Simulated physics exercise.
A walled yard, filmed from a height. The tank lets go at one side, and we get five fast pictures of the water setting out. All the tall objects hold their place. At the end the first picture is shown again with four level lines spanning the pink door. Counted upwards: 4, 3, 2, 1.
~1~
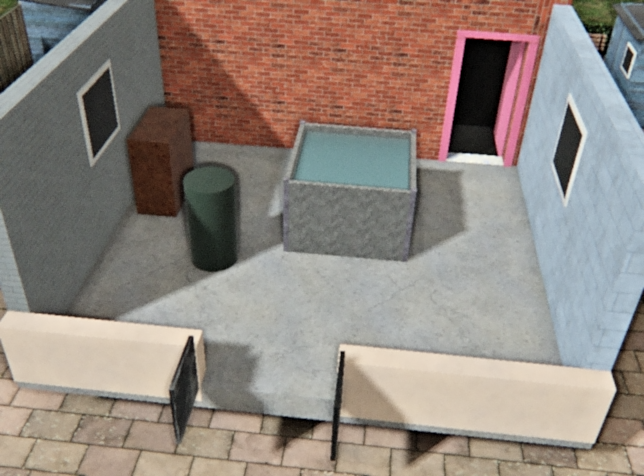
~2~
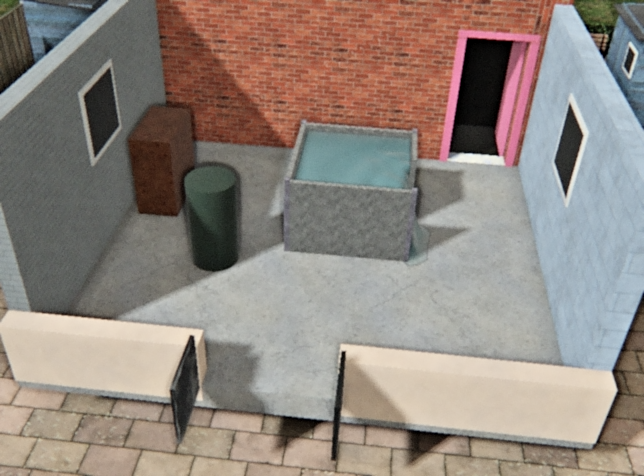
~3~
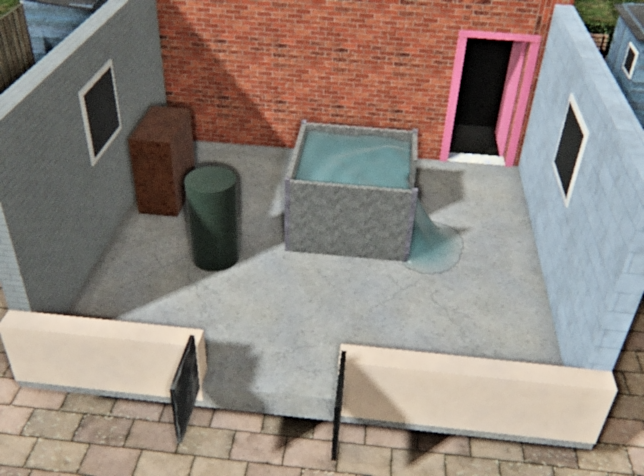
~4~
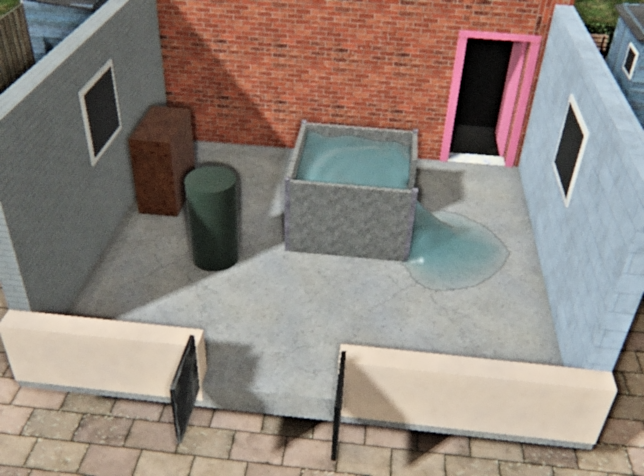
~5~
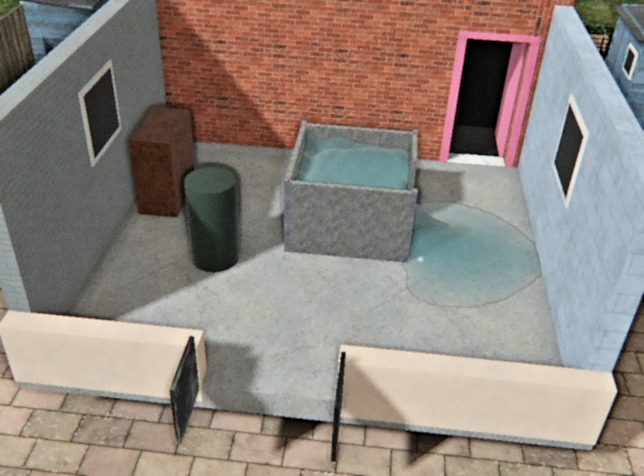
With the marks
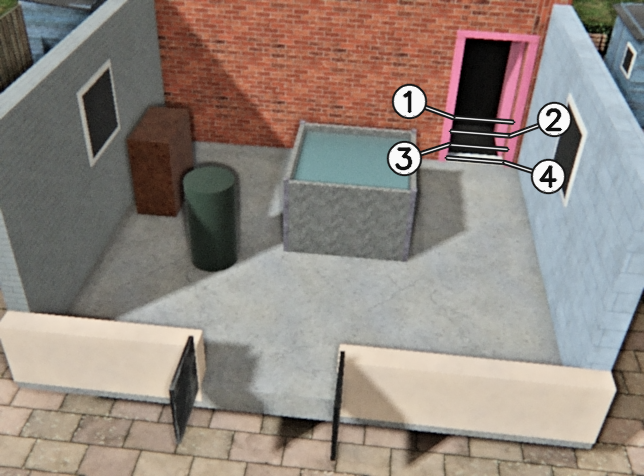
Water pouring from the right side of a square stone tank and spreading in a widening pool across a walled yard.
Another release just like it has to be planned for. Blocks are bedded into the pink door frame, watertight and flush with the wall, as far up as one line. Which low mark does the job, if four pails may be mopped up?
That is line 3.
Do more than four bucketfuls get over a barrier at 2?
No.
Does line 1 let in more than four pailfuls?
No.
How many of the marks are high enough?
Three of the four.
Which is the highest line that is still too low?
That would be 4.
On the marked copy, 1 at (483, 119); 2 at (480, 133); 3 at (478, 147); 4 at (475, 160); from the bottom up 4, 3, 2, 1.
For line 1, nothing gets over.
For line 2, nothing gets over.
For line 3, a bucket or two gets in.
For line 4, dozens of bucketfuls pour in.
